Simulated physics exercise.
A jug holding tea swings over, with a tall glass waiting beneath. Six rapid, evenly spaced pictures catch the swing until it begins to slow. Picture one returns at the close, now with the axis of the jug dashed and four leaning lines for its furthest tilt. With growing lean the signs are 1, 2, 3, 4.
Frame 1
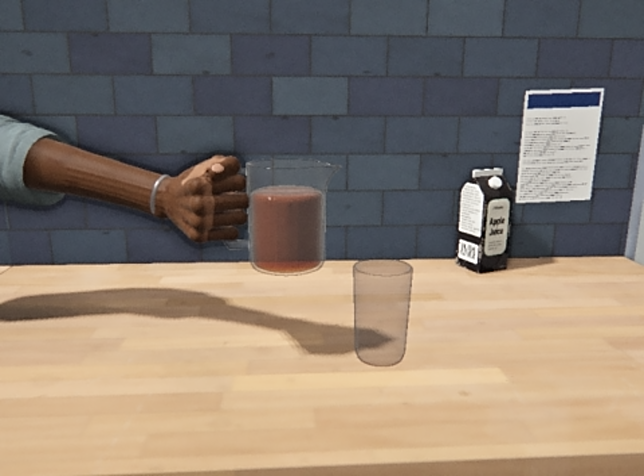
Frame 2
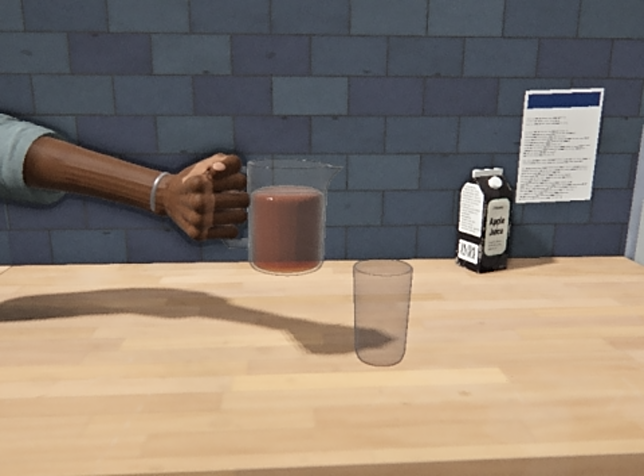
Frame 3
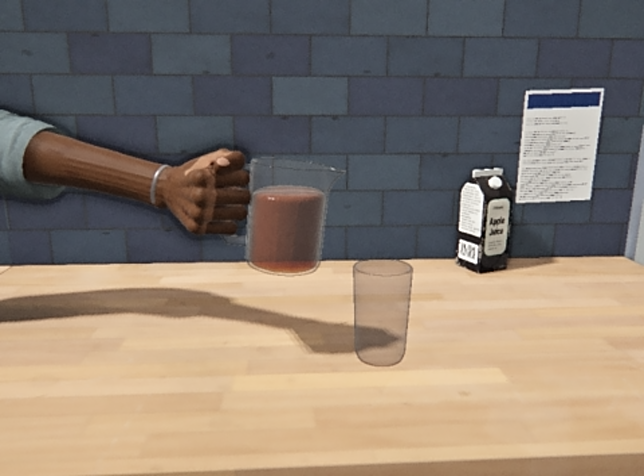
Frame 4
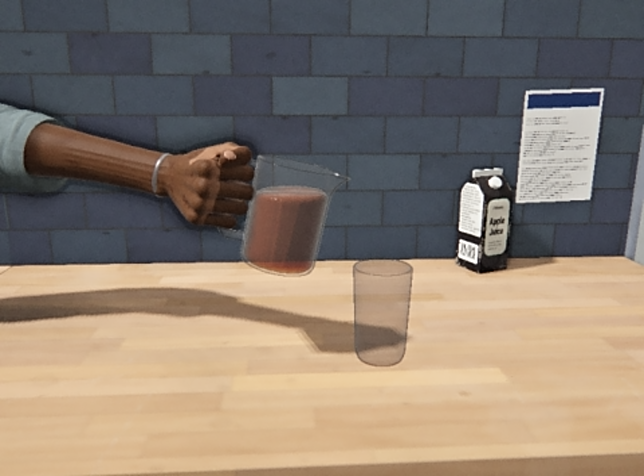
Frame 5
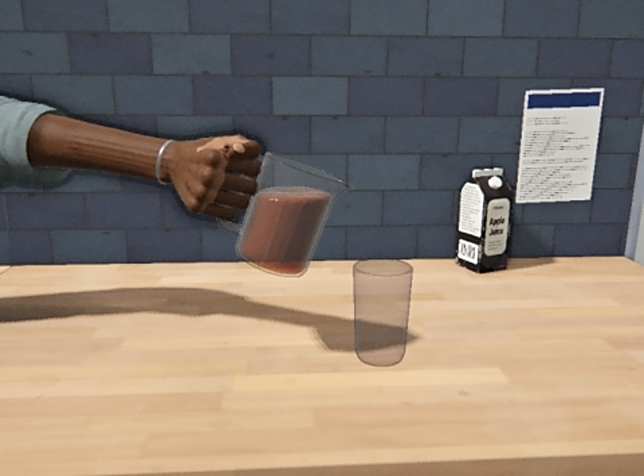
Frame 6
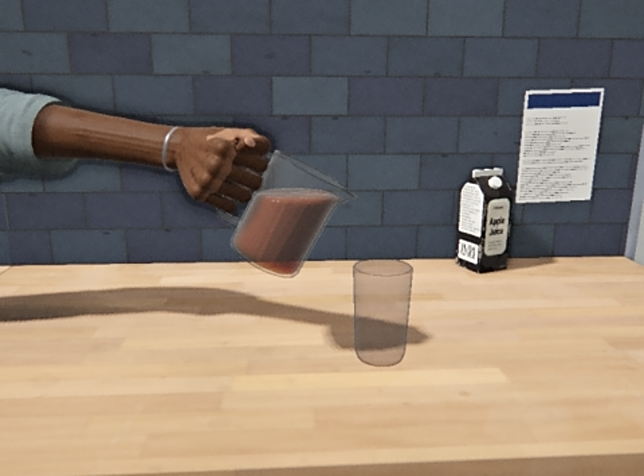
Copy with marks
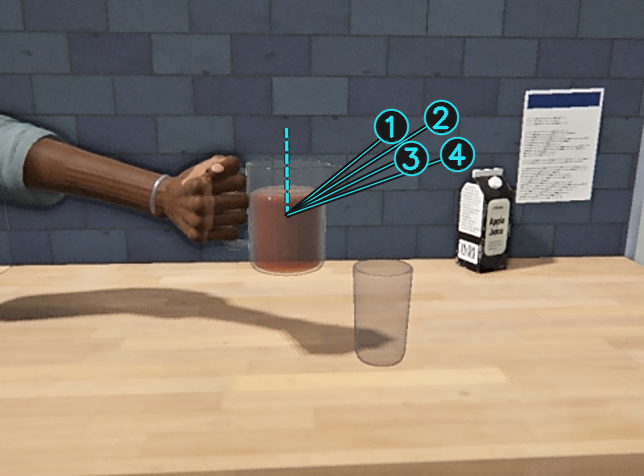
A hand gripping a clear jug of reddish-brown drink held it upright at first, then steadily tilted it to the right above an empty tall glass on a wooden counter, with nothing leaving the jug.
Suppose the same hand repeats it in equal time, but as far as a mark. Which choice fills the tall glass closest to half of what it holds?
Choose 3.
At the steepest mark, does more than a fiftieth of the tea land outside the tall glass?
No.
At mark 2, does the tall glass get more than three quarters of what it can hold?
No.
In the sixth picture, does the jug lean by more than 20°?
Yes, it does.
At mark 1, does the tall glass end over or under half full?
Under half.
On the marked copy, 1 at (380, 140); 2 at (427, 126); 3 at (394, 162); 4 at (441, 160).
If 1 is chosen, the tall glass ends with about 21 % of what it can hold.
If 2 is chosen, the tall glass ends with about 33 % of what it can hold.
If 3 is chosen, the tall glass ends with about 48 % of what it can hold.
If 4 is chosen, the tall glass ends with about 66 % of what it can hold.
